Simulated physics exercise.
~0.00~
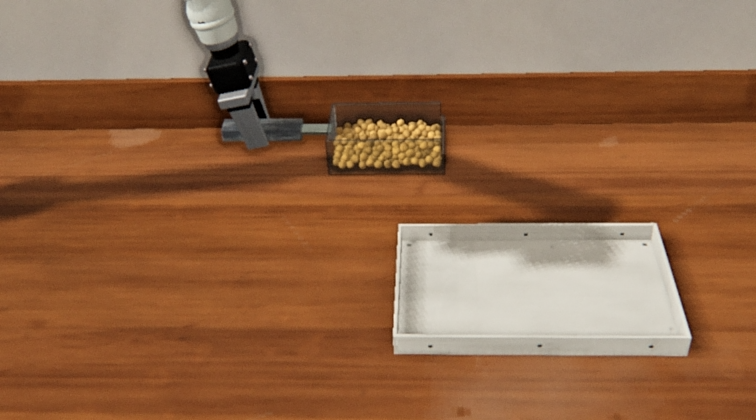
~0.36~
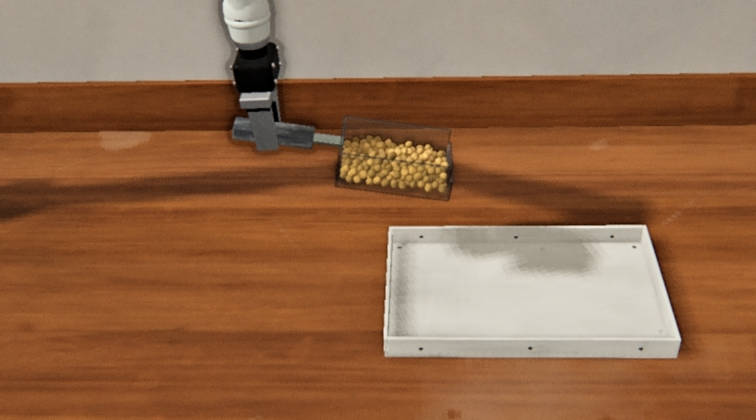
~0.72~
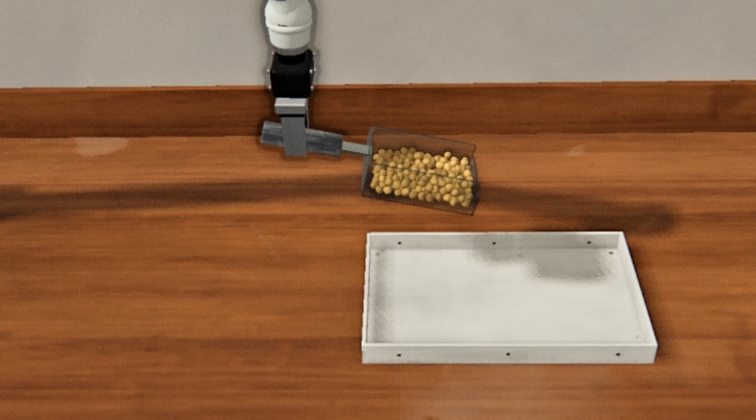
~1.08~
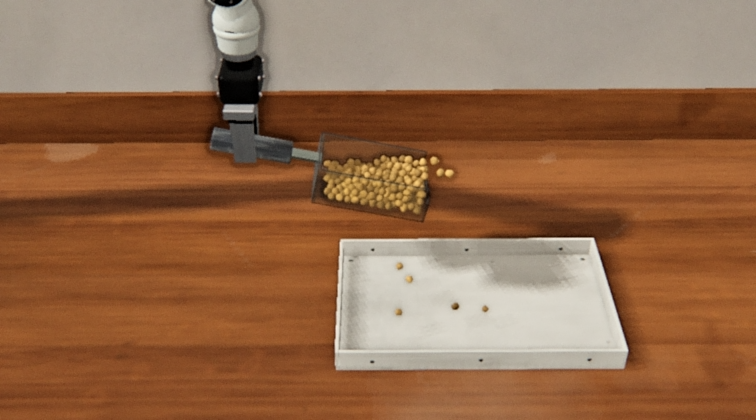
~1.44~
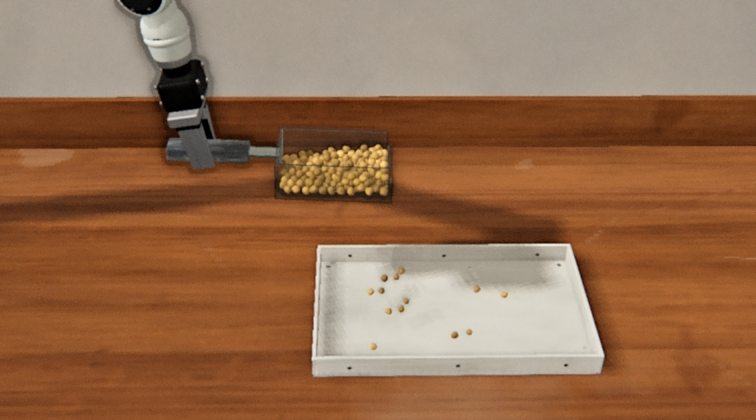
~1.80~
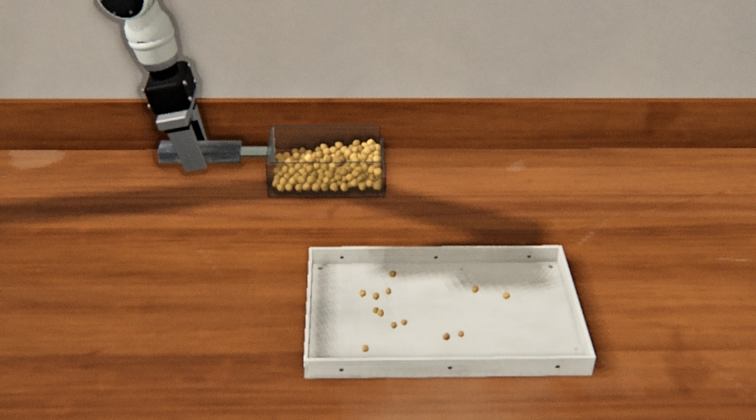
Robot arm tipping a clear box of chickpeas over a white tray, spilling a few, then levelling it still mostly full.
